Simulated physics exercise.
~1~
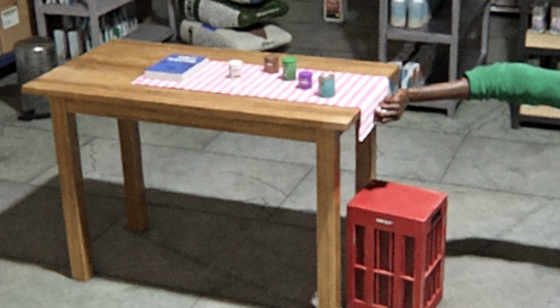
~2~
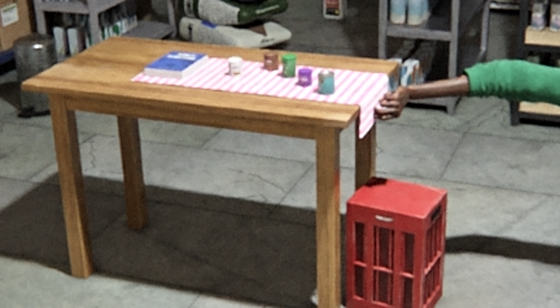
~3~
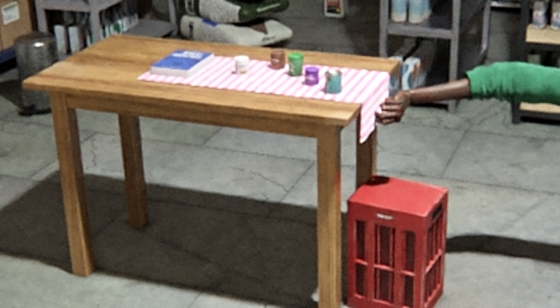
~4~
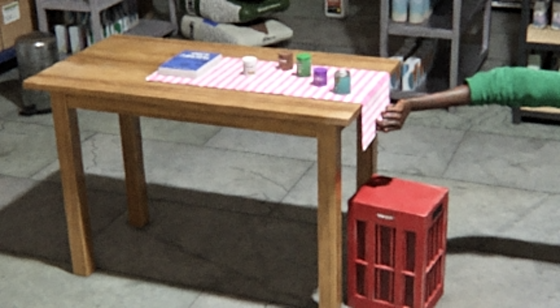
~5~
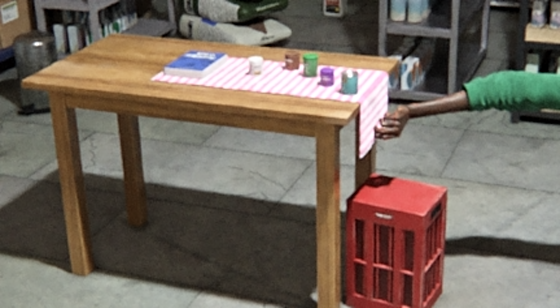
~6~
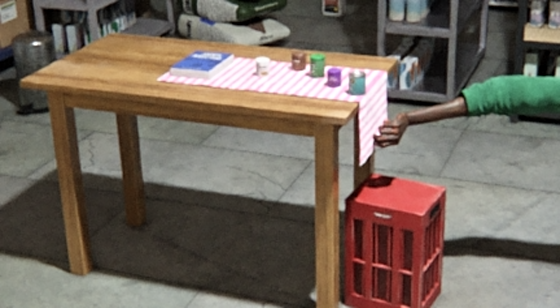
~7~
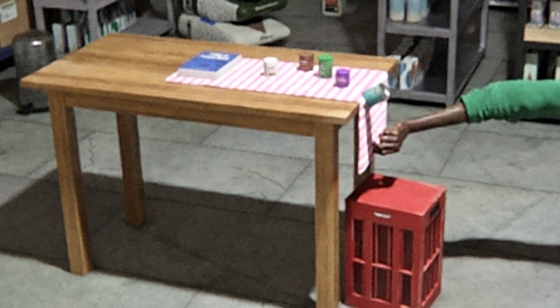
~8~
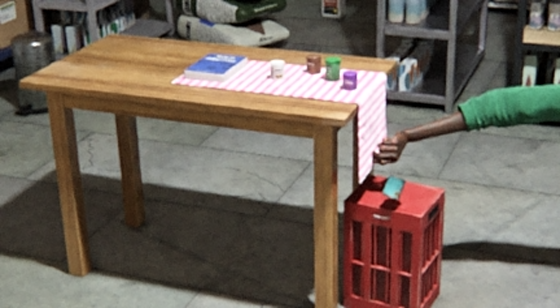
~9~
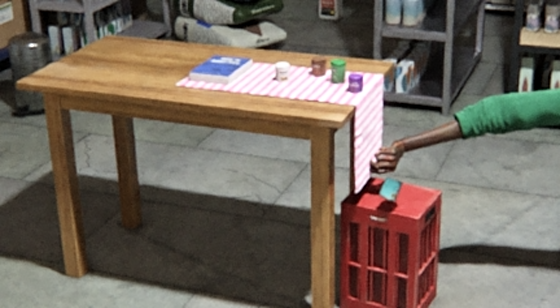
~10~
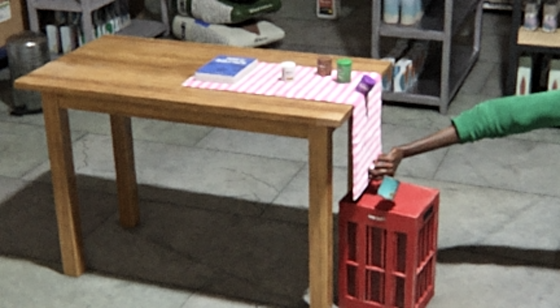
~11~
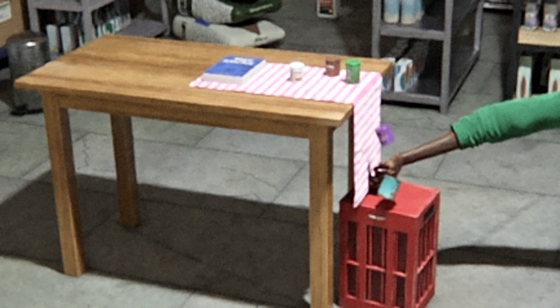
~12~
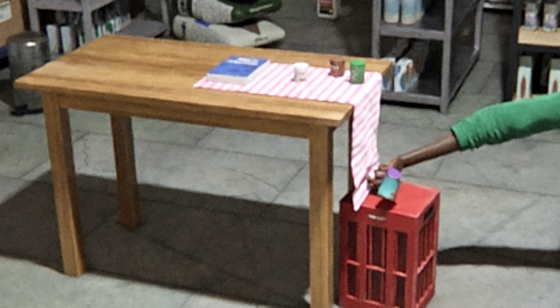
A pink striped scarf carrying a book and five small containers slides right along a wooden table as a green-sleeved arm draws its end down towards a red crate; the turquoise can drops onto the crate, then the purple pot follows, leaving three containers and the book on the table.
